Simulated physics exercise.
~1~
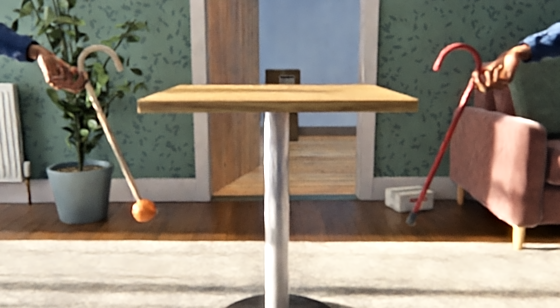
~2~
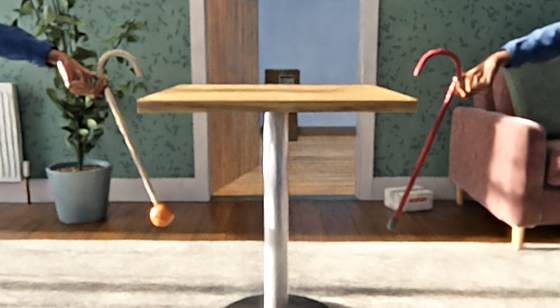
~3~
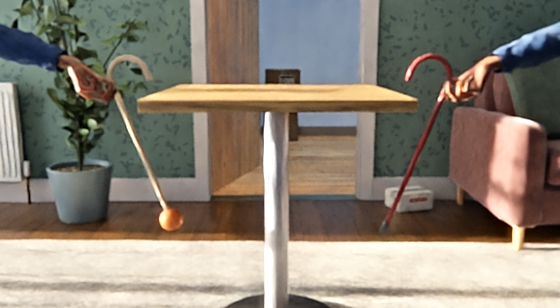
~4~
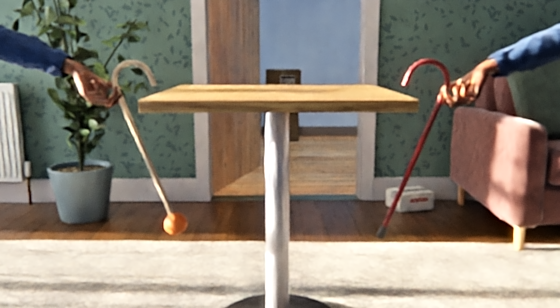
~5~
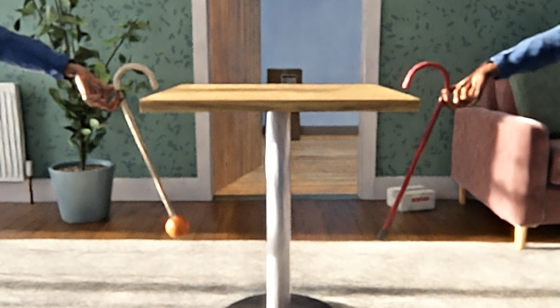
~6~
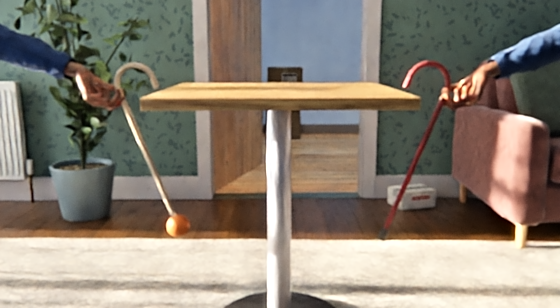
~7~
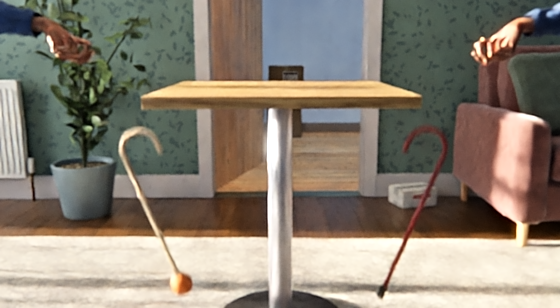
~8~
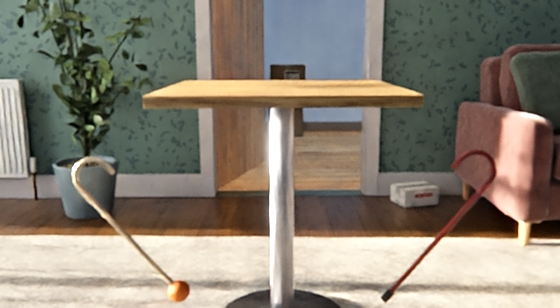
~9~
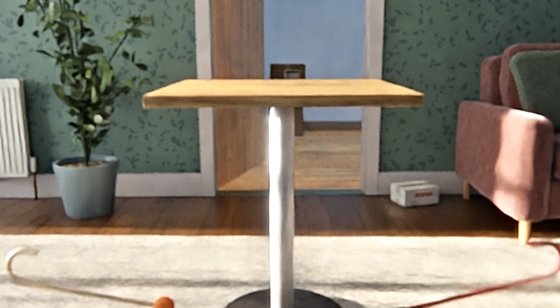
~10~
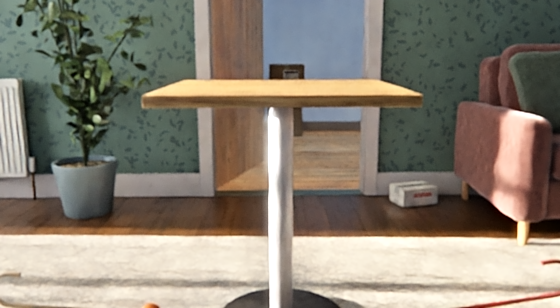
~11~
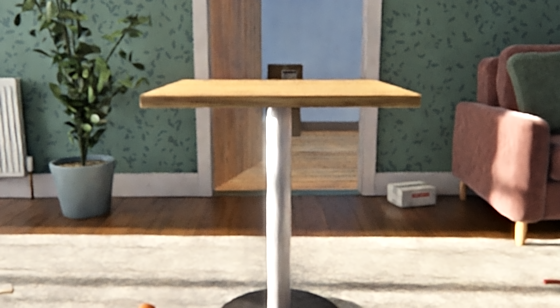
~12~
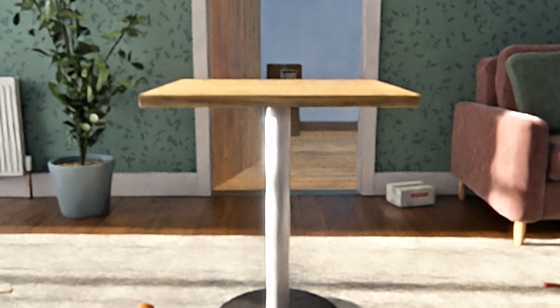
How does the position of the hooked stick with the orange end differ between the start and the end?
At the start it is held upright at a slant by a hand to the left of the table. By the end it has dropped to the floor at the lower left, with only a bit of it still in view.
